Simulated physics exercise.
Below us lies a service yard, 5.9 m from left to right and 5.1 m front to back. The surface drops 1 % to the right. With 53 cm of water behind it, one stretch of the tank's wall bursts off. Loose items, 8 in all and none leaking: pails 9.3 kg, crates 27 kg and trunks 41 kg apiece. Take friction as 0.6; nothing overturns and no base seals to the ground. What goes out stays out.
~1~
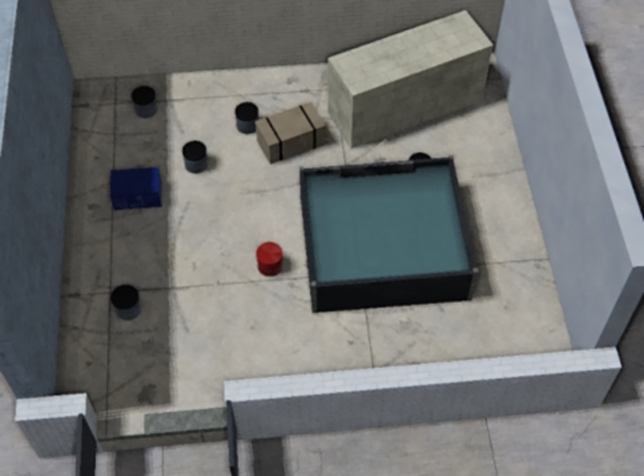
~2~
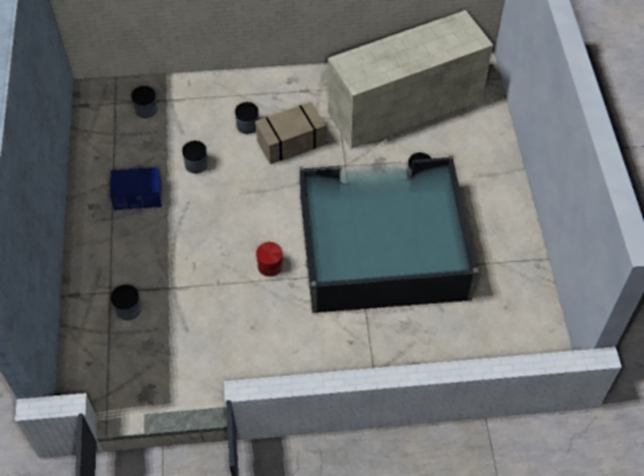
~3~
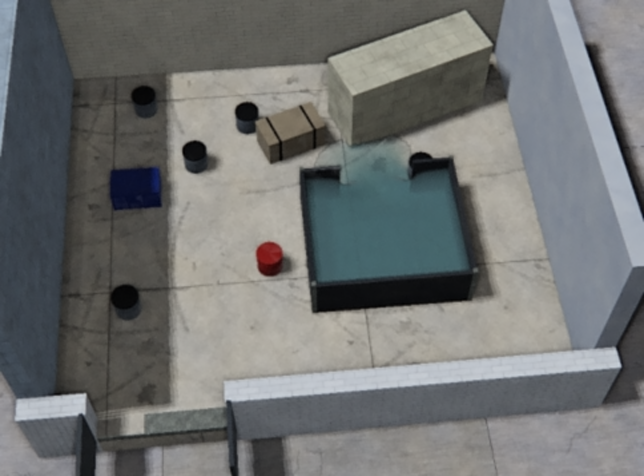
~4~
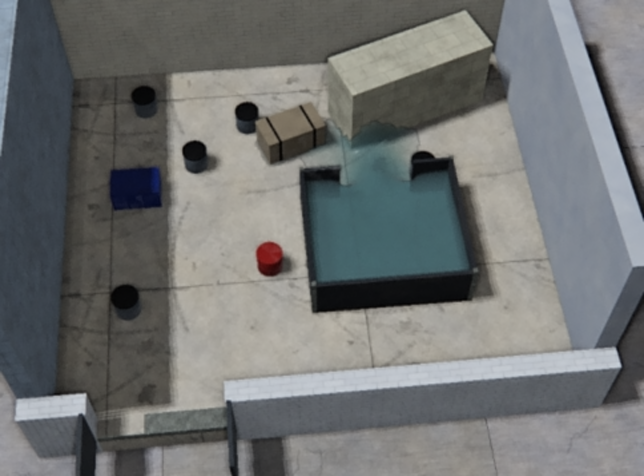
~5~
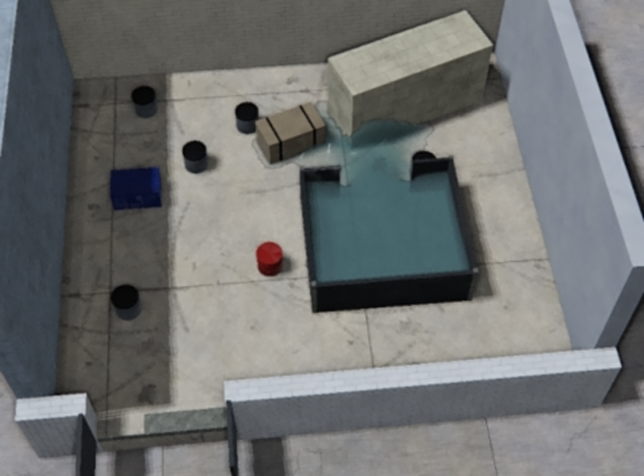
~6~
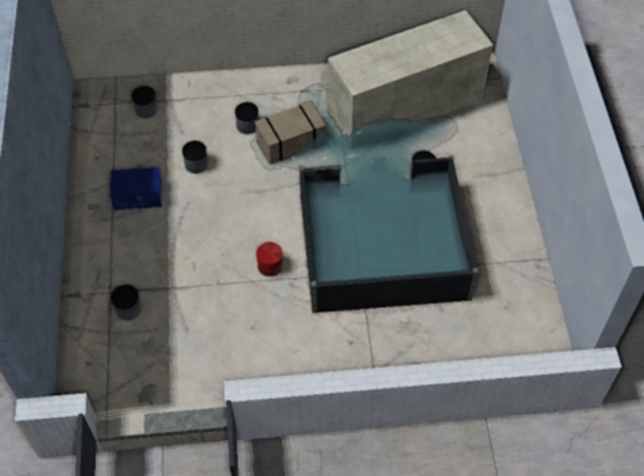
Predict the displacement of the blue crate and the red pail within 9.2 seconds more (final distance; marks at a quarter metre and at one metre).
Blue crate barely shifts, red pail barely shifts.
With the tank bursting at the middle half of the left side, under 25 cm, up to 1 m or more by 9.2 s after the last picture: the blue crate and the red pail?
Then the blue crate stays put, the red pail travels far.
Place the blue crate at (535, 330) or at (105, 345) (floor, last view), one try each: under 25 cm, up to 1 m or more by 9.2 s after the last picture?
In that order: It holds its place; it barely shifts.
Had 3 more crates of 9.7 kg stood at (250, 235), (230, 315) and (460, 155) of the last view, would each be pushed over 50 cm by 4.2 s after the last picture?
In that order: Less, short of it, more.
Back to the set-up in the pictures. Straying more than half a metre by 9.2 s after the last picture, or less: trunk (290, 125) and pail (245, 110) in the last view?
In turn: More, more.
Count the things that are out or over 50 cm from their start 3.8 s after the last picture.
By then 2.
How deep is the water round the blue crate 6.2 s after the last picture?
About 4 cm.
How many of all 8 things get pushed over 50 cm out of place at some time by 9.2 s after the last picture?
2 of them.
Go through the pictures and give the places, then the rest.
The blue crate at (134, 181), on the bottom; the red pail at (269, 253) rests on the ground; 3.0 m2 under water; 0 of 8 have shifted, in the first frame.
The blue crate at (134, 181) rests on the ground; the red pail at (269, 253) rests on the ground; 3.4 m2 under water; 0 of 8 have shifted, in the second frame.
The blue crate at (134, 181) rests on the ground; the red pail at (269, 253), on the bottom; water covers 3.9 m2; 0 of 8 have shifted, in the third frame.
The blue crate at (134, 181), on the bottom; the red pail at (269, 253) rests on the ground; 4.2 m2 under water; 0 of 8 have shifted, in the fourth frame.
The blue crate at (134, 181), on the bottom; the red pail at (269, 253) rests on the ground; water covers 4.4 m2; 1 of 8 have shifted, in the fifth frame.
The blue crate at (134, 181) rests on the ground; the red pail at (269, 253), on the bottom; 4.7 m2 under water; 1 of 8 have shifted, in the sixth frame.
Then, 1.2 s after the last picture the blue crate is near (134, 181), 0.0 m from its start, aground; the red pail is near (269, 253), 0.0 m from its start, aground; 0 of 8 are out; 0 afloat.
Then, 3.8 s after the last picture the blue crate is near (134, 181), 0.0 m from its start, aground; the red pail is near (269, 253), 0.0 m from its start, aground; 0 of 8 are out; 0 afloat.
Then, 6.2 s after the last picture the blue crate is near (134, 181), 0.0 m from its start, aground; the red pail is near (269, 253), 0.0 m from its start, aground; 0 of 8 are out; 0 afloat.
Then, 9.2 s after the last picture the blue crate is near (134, 181), 0.0 m from its start, aground; the red pail is near (269, 253), 0.0 m from its start, aground; 0 of 8 are out; 0 afloat.
